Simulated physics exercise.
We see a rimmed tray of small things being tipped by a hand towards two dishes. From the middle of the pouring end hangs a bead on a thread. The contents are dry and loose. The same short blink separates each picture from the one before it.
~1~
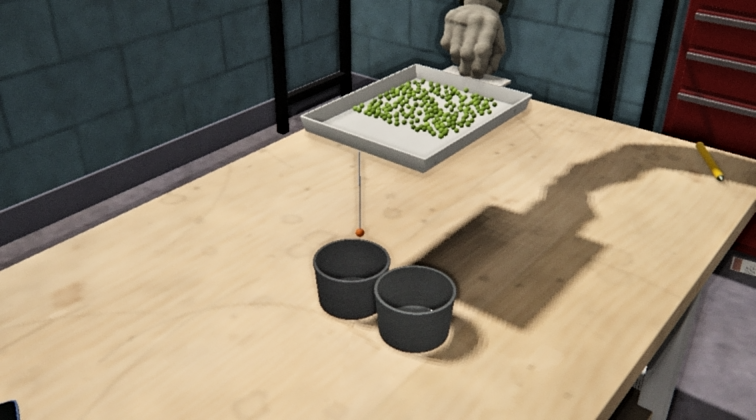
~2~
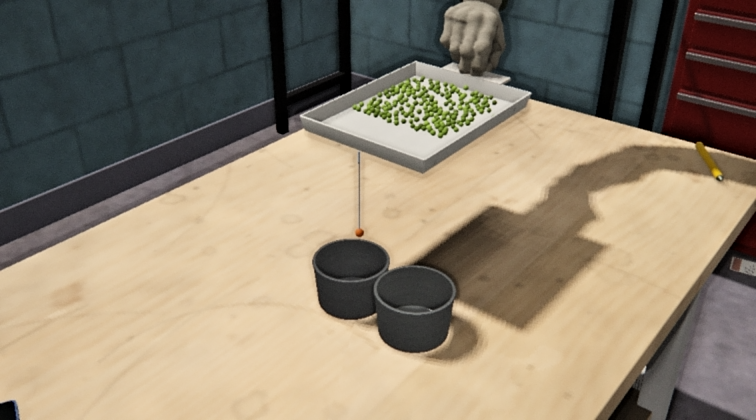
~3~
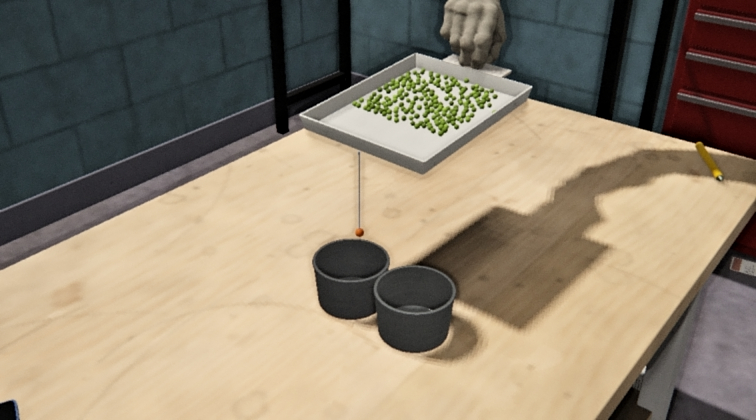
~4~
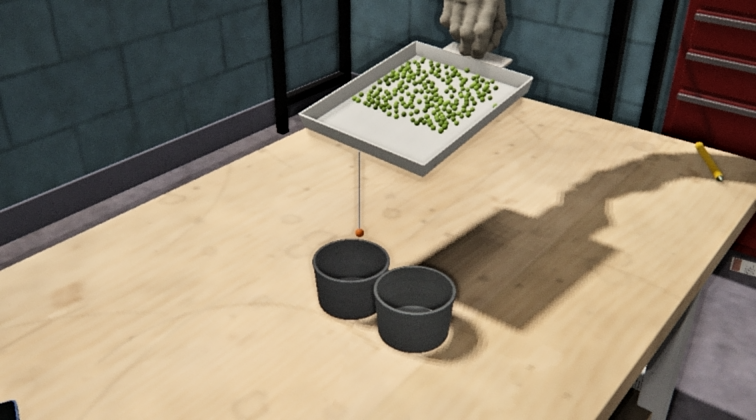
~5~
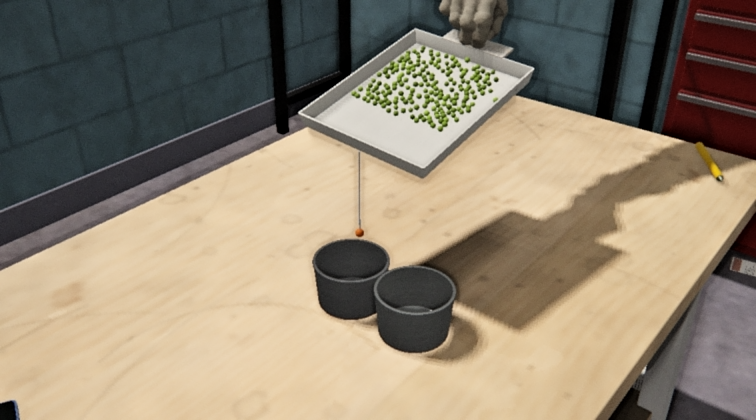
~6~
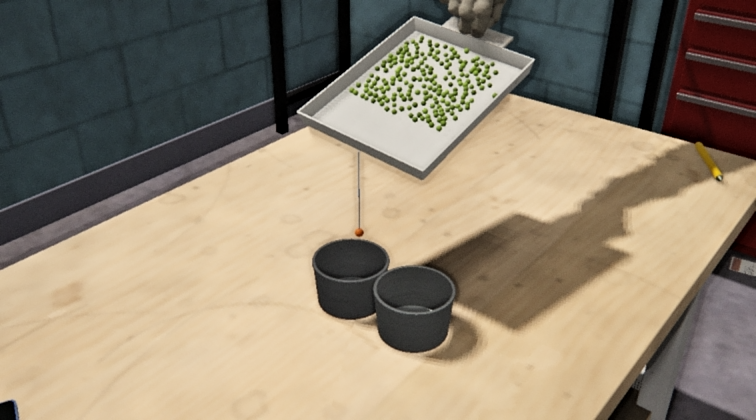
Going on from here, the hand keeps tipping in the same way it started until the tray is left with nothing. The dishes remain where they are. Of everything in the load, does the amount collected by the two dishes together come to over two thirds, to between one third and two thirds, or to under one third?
It comes to over two thirds.
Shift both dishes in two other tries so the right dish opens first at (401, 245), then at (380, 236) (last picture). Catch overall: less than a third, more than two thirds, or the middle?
First place: Less than a third. Second place: Below one third.
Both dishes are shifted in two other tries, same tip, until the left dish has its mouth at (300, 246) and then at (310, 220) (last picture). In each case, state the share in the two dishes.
It comes to roughly 30 per cent in one try and roughly 0 per cent in the next.
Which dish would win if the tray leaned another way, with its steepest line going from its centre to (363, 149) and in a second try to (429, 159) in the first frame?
For the first aim the left side, for the second the right side.
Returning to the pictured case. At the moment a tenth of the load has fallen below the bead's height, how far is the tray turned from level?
I'd say it is tilted about 65°.
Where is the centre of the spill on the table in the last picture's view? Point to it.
Roughly at pixel (416, 274).
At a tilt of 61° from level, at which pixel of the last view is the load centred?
(405, 163).
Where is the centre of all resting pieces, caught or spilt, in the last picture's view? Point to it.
(408, 323).
Soon after the last picture, tray tipped steeply; most on the tray; a small part in the right dish; a stray few in the left dish; a small part in the air.
A little later, tray tipped right over; about a third on the tray; about a third in the right dish; a stray few in the left dish; a stray few outside both; about a quarter in the air.
Later still, tray tipped past a quarter turn; most in the right dish; a small part in the left dish; a small part outside both.
By the end, tray tipped past a quarter turn; most in the right dish; a small part in the left dish; a small part outside both.
